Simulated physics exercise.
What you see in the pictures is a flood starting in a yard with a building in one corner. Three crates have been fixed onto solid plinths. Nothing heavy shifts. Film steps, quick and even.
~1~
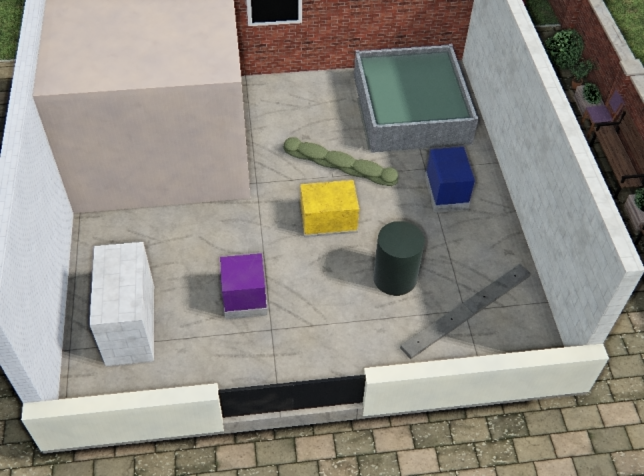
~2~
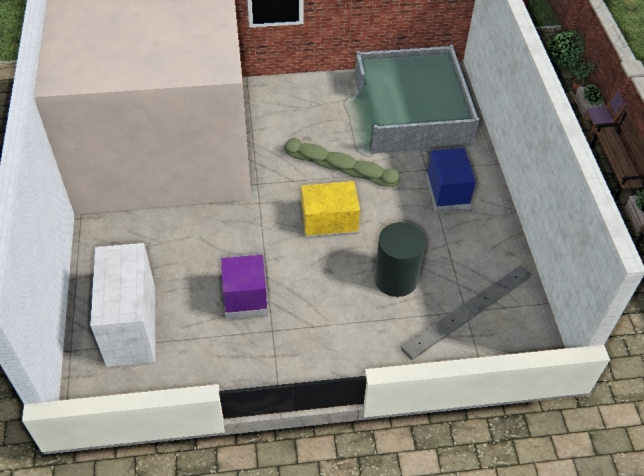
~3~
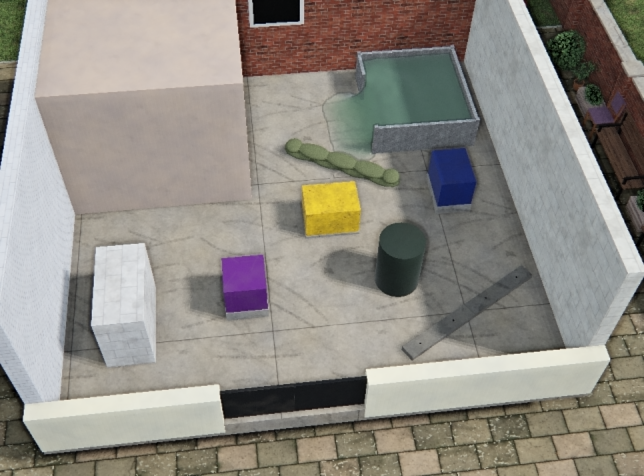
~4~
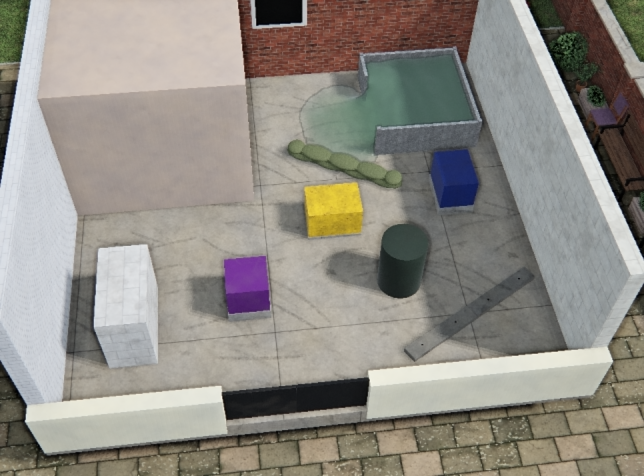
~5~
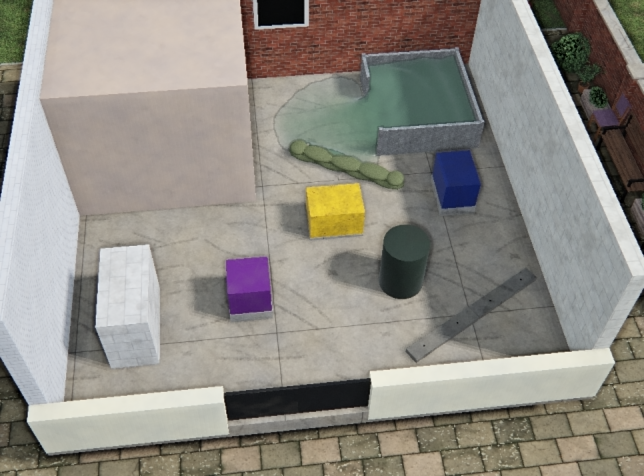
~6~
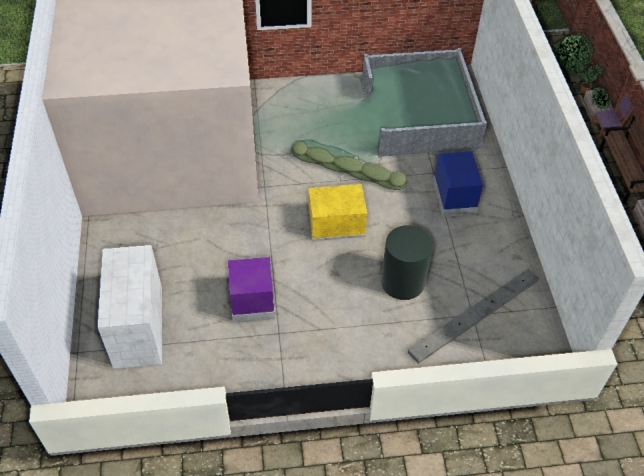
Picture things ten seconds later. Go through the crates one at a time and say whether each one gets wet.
The purple crate is left dry; the yellow crate is left wet; the blue crate is left dry.
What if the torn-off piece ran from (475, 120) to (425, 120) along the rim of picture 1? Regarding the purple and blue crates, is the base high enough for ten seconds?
As I see it, purple crate is not reached, and blue crate gets reached.
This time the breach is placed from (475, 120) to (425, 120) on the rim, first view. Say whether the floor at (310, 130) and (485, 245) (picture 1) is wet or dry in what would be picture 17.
Going in the order you asked, the first is drenched and the second is drenched.
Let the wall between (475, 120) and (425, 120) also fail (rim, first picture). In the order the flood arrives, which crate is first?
My pick is the blue one.
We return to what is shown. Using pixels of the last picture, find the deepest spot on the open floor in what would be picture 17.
Look close to (253, 80).
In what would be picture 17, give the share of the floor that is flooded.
Share estimate: About 25 per cent.
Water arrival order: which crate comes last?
That is the purple crate.
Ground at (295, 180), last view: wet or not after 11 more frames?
Lab note: Spot reads soaked.
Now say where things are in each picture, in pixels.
Still water in the tank at (414, 88), in the first picture.
The front is at (354, 99), out from the gap at (369, 116), in the second picture.
The front is at (336, 98), out from the gap at (370, 118), in the third picture.
Water pours out at (372, 120) and has run to (305, 110), in the fourth picture.
Water pours out at (374, 122) and has run to (280, 118), in the fifth picture.
Water pours out at (377, 122) and has run to (253, 120), in the sixth picture.
A moment on, water covers 15 % of the floor; the purple crate not reached, the yellow crate not reached, the blue crate not reached.
Next, water covers 25 % of the floor; the purple crate not reached, the yellow crate water round its plinth, the blue crate water round its plinth.
Then, water covers 35 % of the floor; the purple crate water round its plinth, the yellow crate water round its plinth, the blue crate water round its plinth.
Later, water covers 60 % of the floor; the purple crate water round its plinth, the yellow crate water round its plinth, the blue crate water round its plinth.
In the end, water covers 85 % of the floor; the purple crate stayed above the water, the yellow crate was topped, the blue crate stayed above the water.
